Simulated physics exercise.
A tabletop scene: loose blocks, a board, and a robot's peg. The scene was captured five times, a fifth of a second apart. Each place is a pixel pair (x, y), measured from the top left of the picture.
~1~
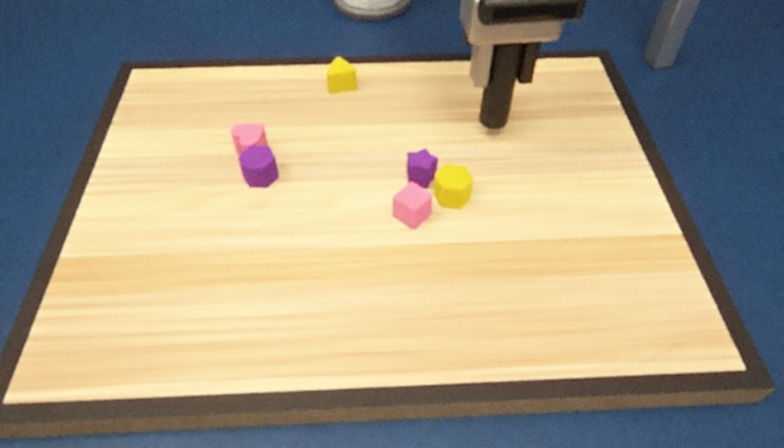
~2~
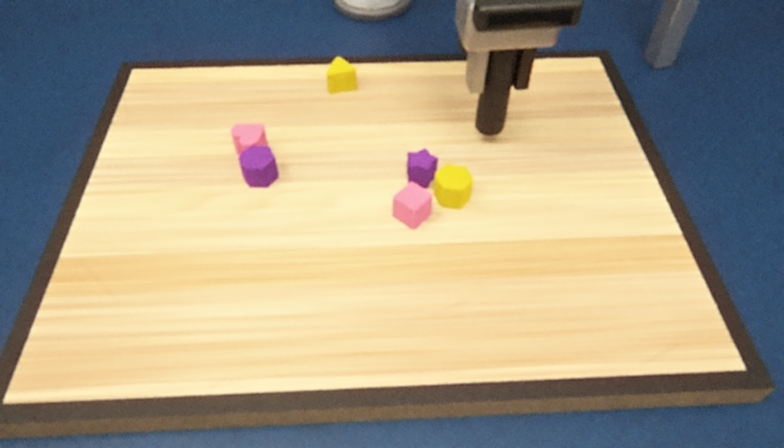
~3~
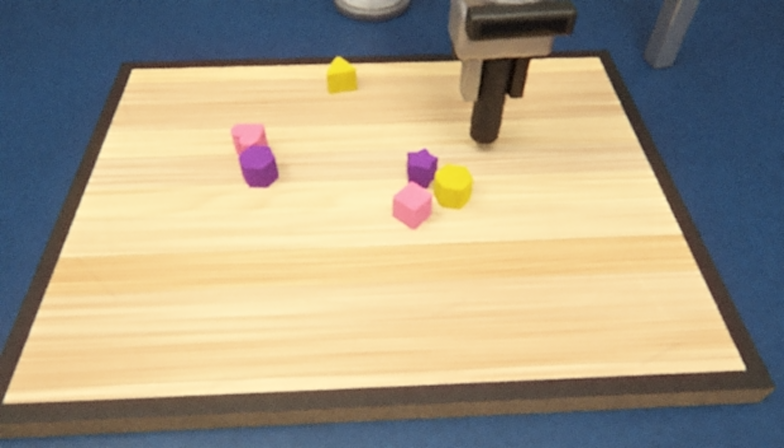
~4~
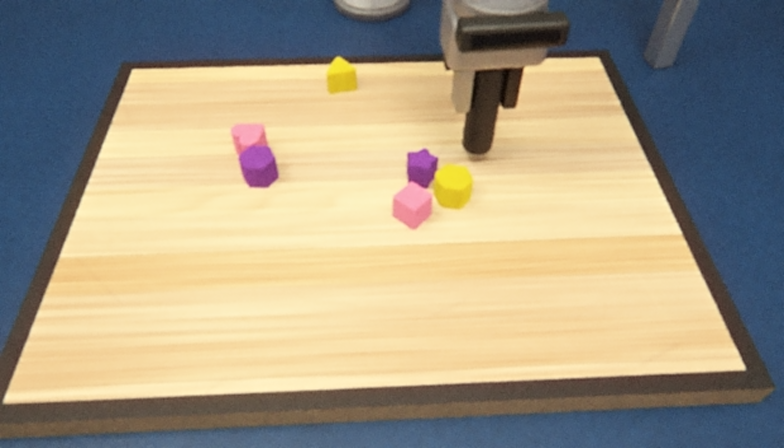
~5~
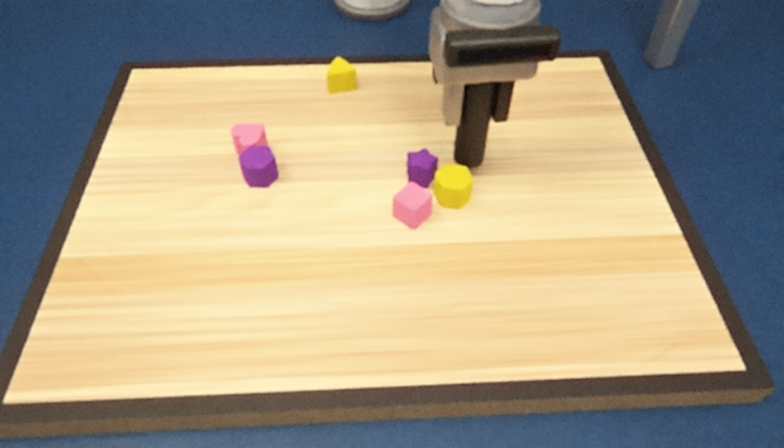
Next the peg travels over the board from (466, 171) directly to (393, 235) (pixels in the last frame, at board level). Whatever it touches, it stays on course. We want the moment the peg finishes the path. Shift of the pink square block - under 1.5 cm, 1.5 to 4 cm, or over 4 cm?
It ends farther than 4 cm from its spot.
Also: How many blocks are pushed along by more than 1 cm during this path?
This push will displace two blocks.
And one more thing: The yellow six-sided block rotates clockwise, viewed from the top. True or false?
This is false.
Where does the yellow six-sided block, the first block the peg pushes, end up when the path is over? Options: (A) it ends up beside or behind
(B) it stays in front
Answer: A.
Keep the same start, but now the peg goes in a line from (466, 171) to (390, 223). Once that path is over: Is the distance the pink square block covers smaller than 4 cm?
The answer is no.
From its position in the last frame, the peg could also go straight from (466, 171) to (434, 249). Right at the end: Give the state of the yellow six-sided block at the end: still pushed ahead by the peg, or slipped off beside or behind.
The yellow six-sided block stays in front.
On the path given first. One third of the way, peg at (445, 179); pink square block at (411, 199), turned 20° clockwise; yellow six-sided block at (445, 195).
Two thirds of the way, peg at (419, 201); pink square block at (396, 213), turned 45° clockwise; yellow six-sided block at (442, 213), turned 55° anticlockwise.
At the end, peg at (393, 223); pink square block at (369, 238), turned 40° clockwise; purple star block still; yellow six-sided block at (442, 214), turned 60° anticlockwise.
